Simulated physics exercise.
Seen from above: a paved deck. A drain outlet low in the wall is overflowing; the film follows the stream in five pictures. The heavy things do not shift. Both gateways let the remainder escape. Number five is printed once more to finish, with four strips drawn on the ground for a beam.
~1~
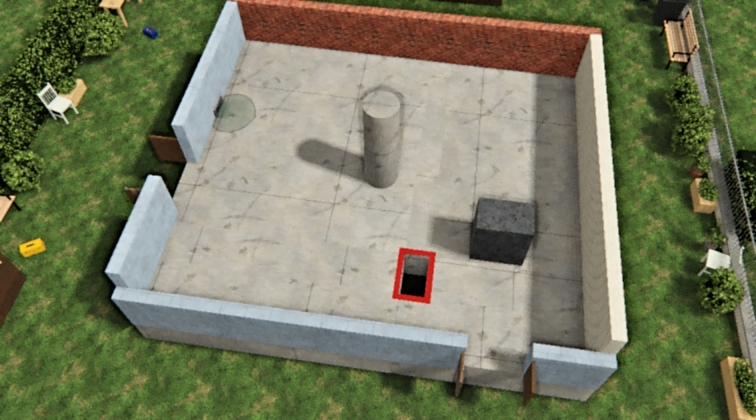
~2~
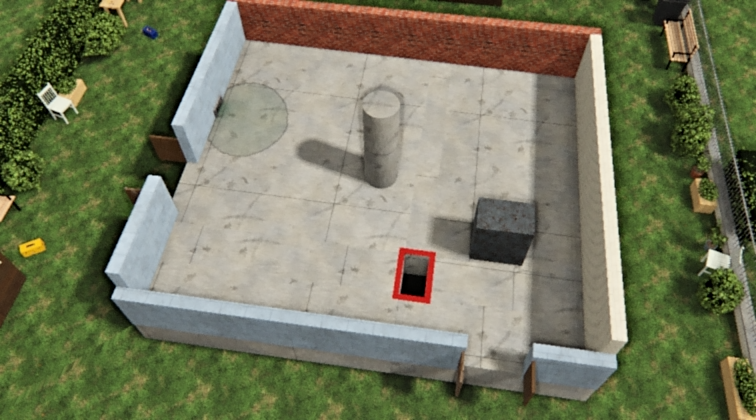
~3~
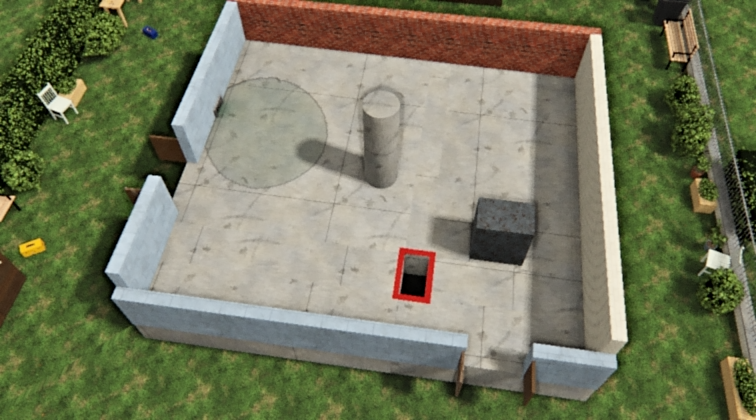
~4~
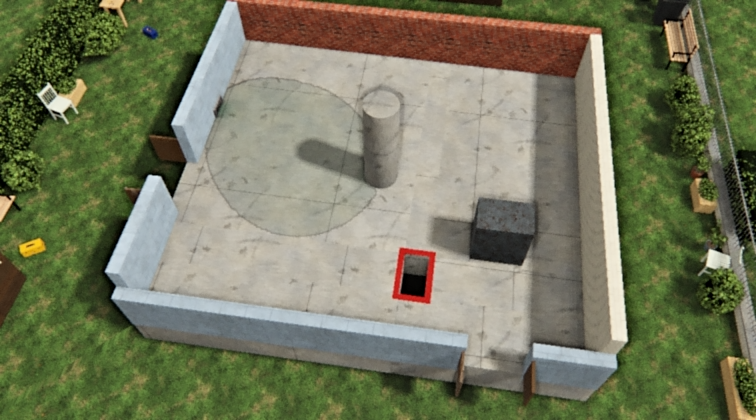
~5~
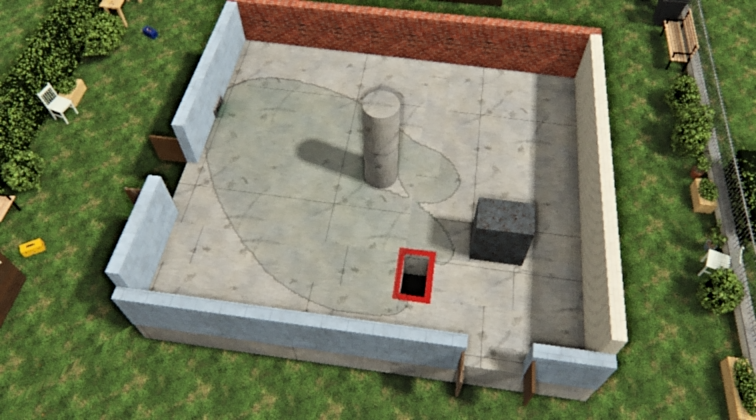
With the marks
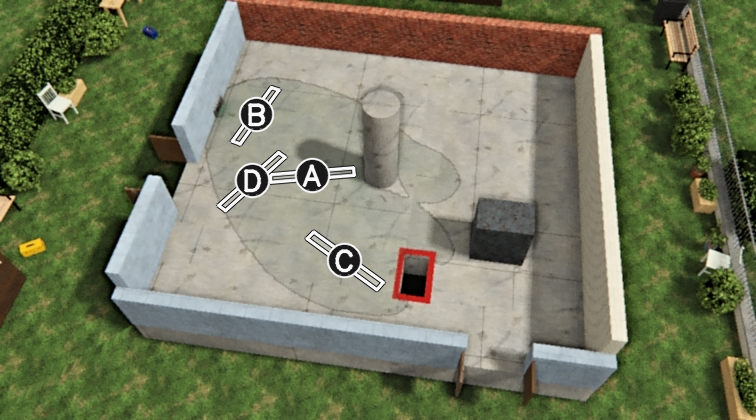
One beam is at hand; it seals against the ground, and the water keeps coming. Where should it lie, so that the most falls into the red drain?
Best: C.
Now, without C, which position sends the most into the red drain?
It is D.
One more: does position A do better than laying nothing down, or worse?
Worse.
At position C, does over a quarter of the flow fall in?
Yes, it does.
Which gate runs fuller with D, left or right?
More leaves on the right.
In white, A from (270, 178) to (353, 171); B from (236, 142) to (275, 88); C from (310, 235) to (380, 286); D from (222, 208) to (281, 154).
Choosing A, about 13 % of the stream goes into the red drain, about 80 % out by the gates.
Choosing B, about 10 % of the stream goes into the red drain, about 79 % out by the gates.
Choosing C, about 49 % of the stream goes into the red drain, about 44 % out by the gates.
Choosing D, about 30 % of the stream goes into the red drain, about 62 % out by the gates.
